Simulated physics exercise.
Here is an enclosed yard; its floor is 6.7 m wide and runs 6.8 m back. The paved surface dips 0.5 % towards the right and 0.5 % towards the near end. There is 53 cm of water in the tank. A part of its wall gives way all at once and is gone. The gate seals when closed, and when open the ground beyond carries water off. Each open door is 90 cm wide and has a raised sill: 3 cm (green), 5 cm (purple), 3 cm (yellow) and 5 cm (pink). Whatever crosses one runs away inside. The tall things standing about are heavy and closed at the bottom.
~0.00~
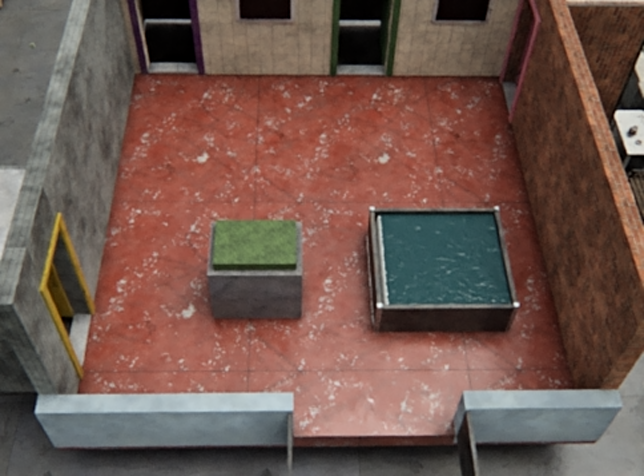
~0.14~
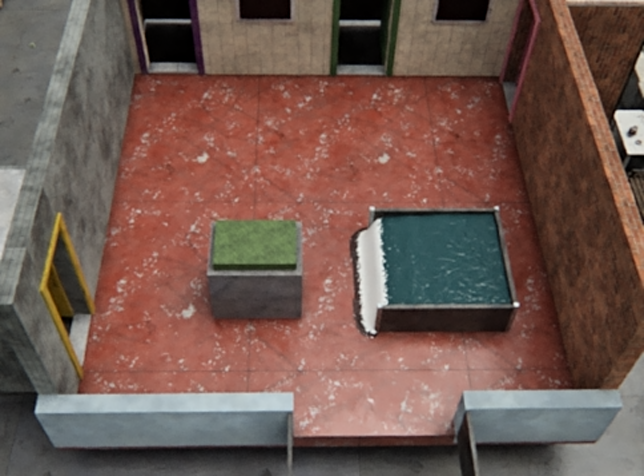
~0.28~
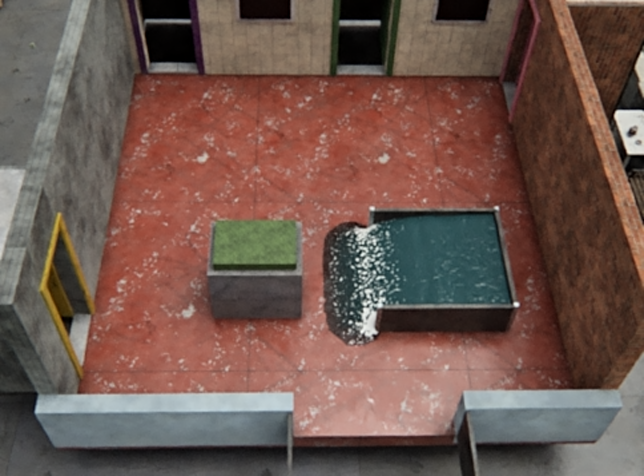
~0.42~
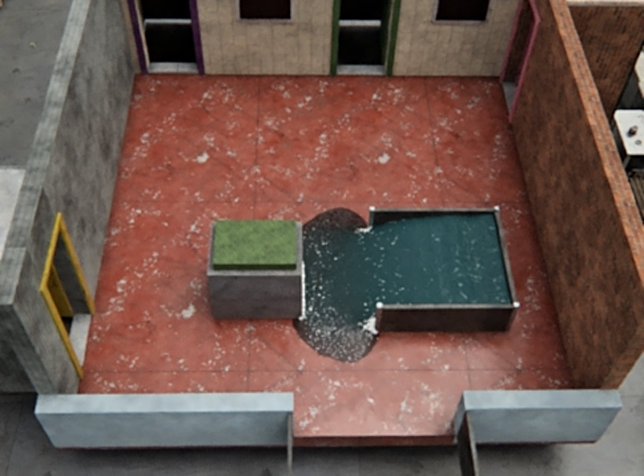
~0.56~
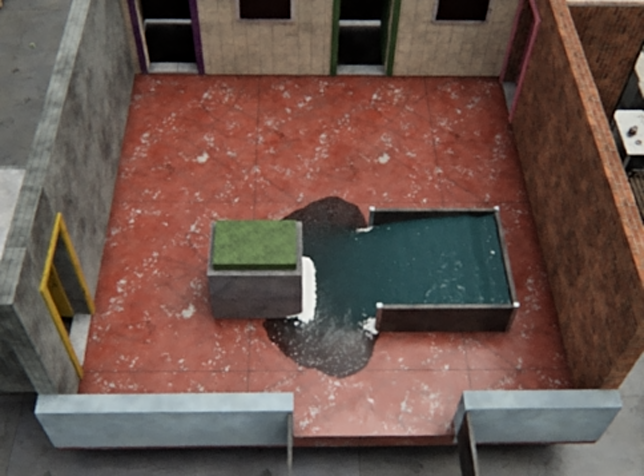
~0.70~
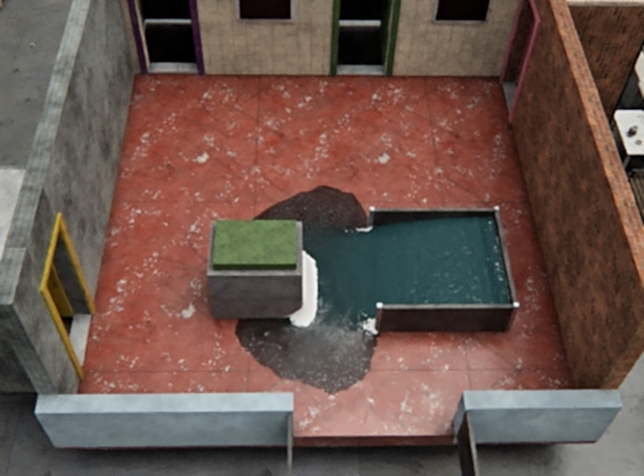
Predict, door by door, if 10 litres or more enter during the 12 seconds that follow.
Within that time: At the green door it keeps below the limit; at the purple door it passes the limit; at the yellow door it goes over the limit; at the pink door it does not reach the limit.
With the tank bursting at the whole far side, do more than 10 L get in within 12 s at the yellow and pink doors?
Then: Yellow not over, pink above.
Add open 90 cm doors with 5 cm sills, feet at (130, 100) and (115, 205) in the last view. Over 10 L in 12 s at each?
In turn: Over, above.
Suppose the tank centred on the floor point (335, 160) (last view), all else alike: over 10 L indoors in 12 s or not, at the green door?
Against that limit: Green below.
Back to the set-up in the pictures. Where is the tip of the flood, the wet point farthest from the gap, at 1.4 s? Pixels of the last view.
At about (118, 243).
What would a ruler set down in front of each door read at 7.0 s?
Depths in cm: Green 3, purple 5, yellow 4, pink 0.
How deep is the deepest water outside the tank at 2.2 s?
Roughly 26 cm.
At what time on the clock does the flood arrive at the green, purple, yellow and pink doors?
Arrival: Green 4.5 s, purple 3.2 s, yellow 2.4 s, pink 8.5 s.
After 1.4 s water covers 25 % of the floor and is deepest (36 cm) near (309, 292); green door not reached, purple door not reached, yellow door not reached, pink door not reached.
After 2.2 s water covers 35 % of the floor and is deepest (26 cm) near (309, 292); green door not reached, purple door not reached, yellow door not reached, pink door not reached.
After 3.5 s water covers 55 % of the floor and is deepest (26 cm) near (136, 76); green door not reached, purple door 12 cm at the sill, 0 L in, yellow door 10 cm at the sill, 9 L in, pink door not reached.
After 7.0 s water covers 60 % of the floor and is deepest (8 cm) near (219, 164); green door 3 cm at the sill, 0 L in, purple door 5 cm at the sill, 58 L in, yellow door 4 cm at the sill, 46 L in, pink door not reached.
After 12.0 s water covers 85 % of the floor and is deepest (7 cm) near (524, 216); green door 2 cm at the sill, 0 L in, purple door 2 cm at the sill, 59 L in, yellow door 2 cm at the sill, 48 L in, pink door 4 cm at the sill, 0 L in.
